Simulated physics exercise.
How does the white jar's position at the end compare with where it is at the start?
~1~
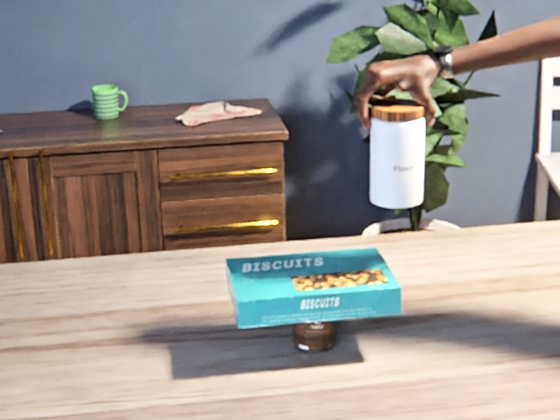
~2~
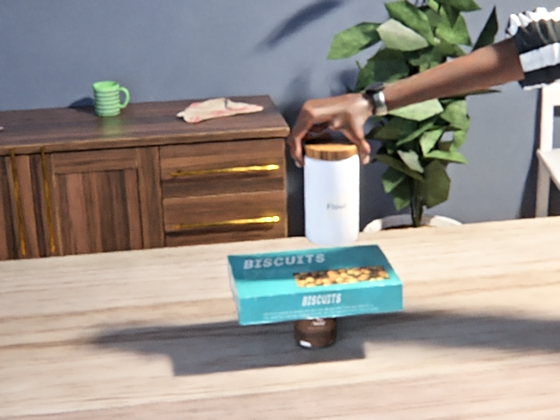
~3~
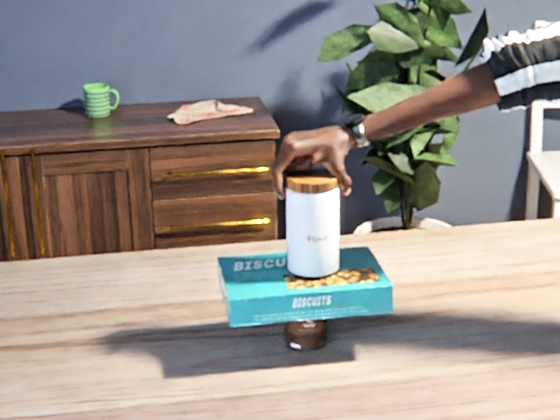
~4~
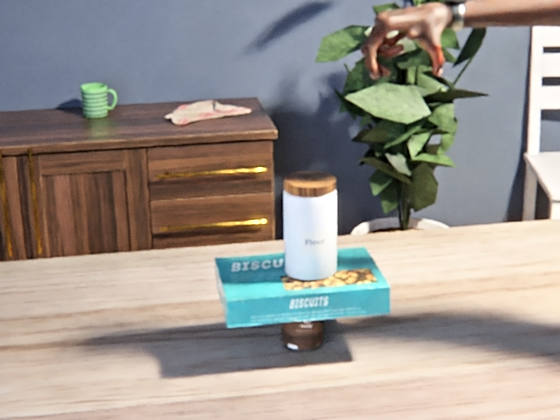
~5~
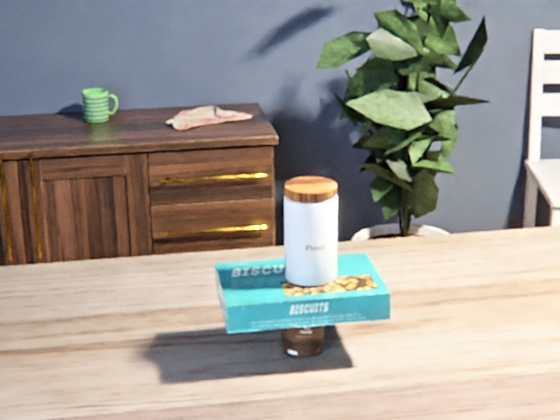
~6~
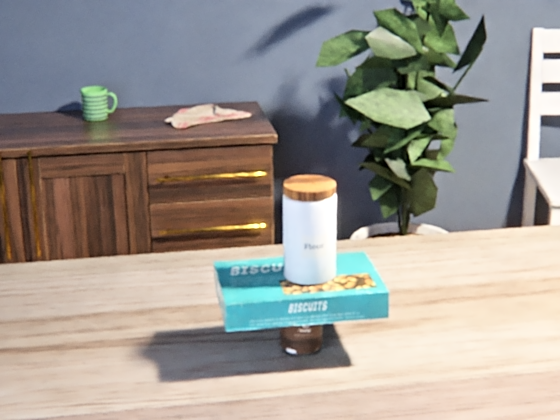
At the start the white jar is held in the air above the right side of the biscuit packet. By the end it is lower and further left, standing upright on top of the packet.
In a room with a blue-grey wall, a pale wooden table is seen from the front and slightly above, the view swaying a little. A turquoise biscuit packet lies balanced on a small brown tin, with a dark wooden sideboard, a green mug, a leafy plant and a white chair behind. A hand reaching in from the right holds a white jar with a wooden lid above the packet's right side. It moves the jar left and down and sets it upright on the packet. The hand lets go and draws back out of view, and the stack stays standing.
